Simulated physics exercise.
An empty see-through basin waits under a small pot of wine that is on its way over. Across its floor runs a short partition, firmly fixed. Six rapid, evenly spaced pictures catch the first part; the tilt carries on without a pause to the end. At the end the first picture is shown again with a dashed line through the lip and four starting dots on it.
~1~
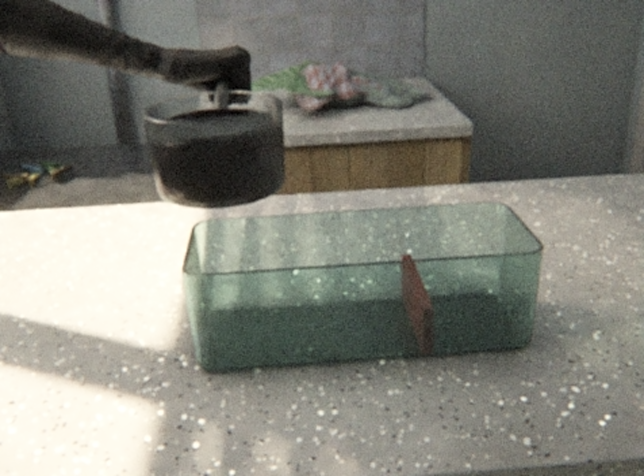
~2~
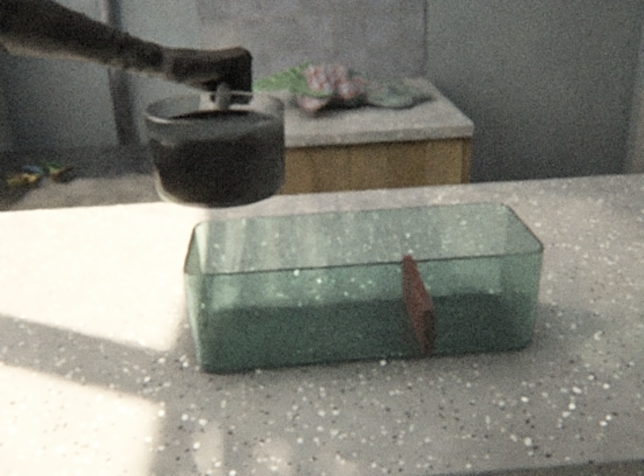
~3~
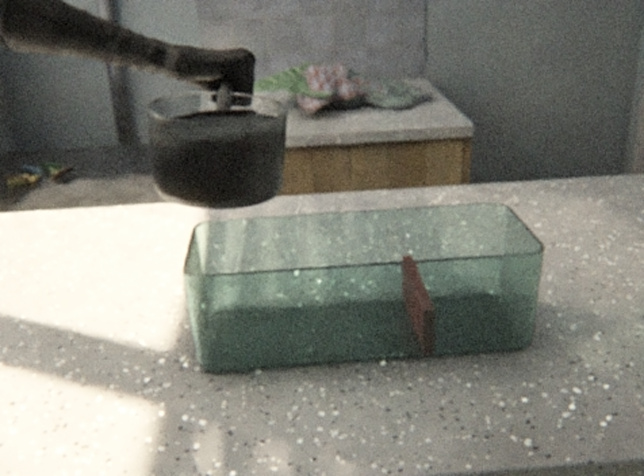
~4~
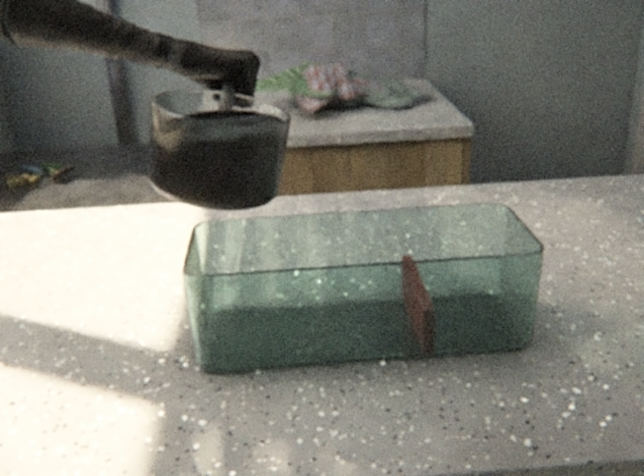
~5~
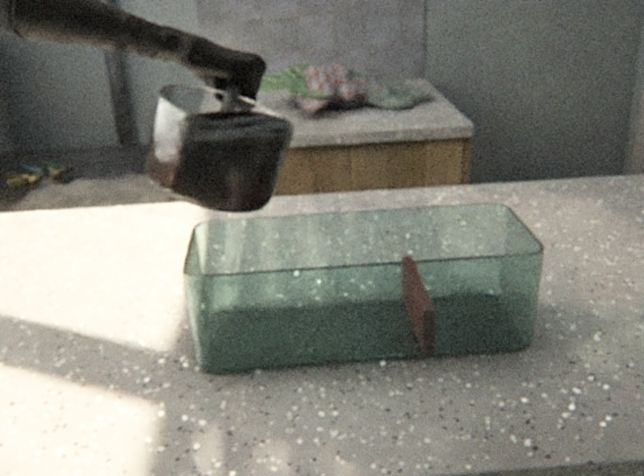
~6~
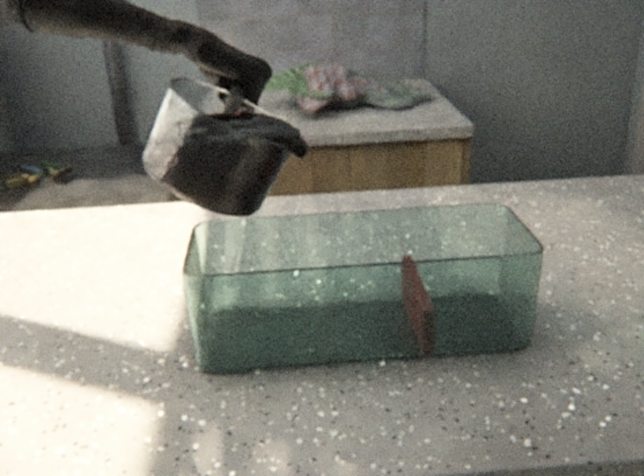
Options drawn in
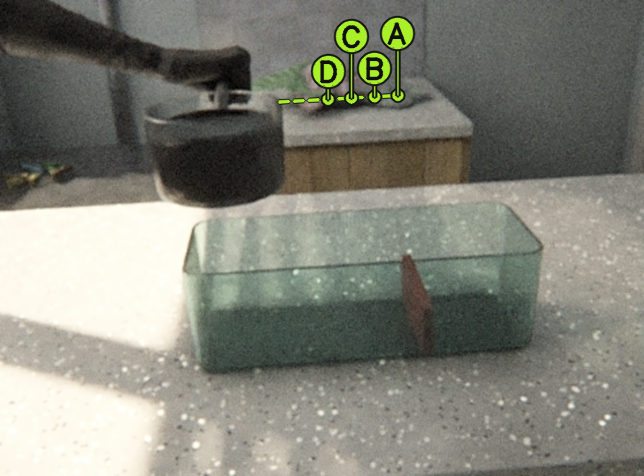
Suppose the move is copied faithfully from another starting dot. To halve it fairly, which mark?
Choose C.
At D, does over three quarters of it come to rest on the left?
Yes, it does.
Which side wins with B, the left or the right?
The right one.
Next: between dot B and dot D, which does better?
B it is.
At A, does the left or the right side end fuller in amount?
The right one.
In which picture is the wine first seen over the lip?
In picture 6.
On the marked copy, A at (397, 95); B at (374, 96); C at (351, 98); D at (328, 99).
With A, about 12 % ends left of the wall and 88 % right of it.
With B, about 30 % ends left of the wall and 70 % right of it.
With C, about 51 % ends left of the wall and 48 % right of it.
With D, about 86 % ends left of the wall and 14 % right of it.
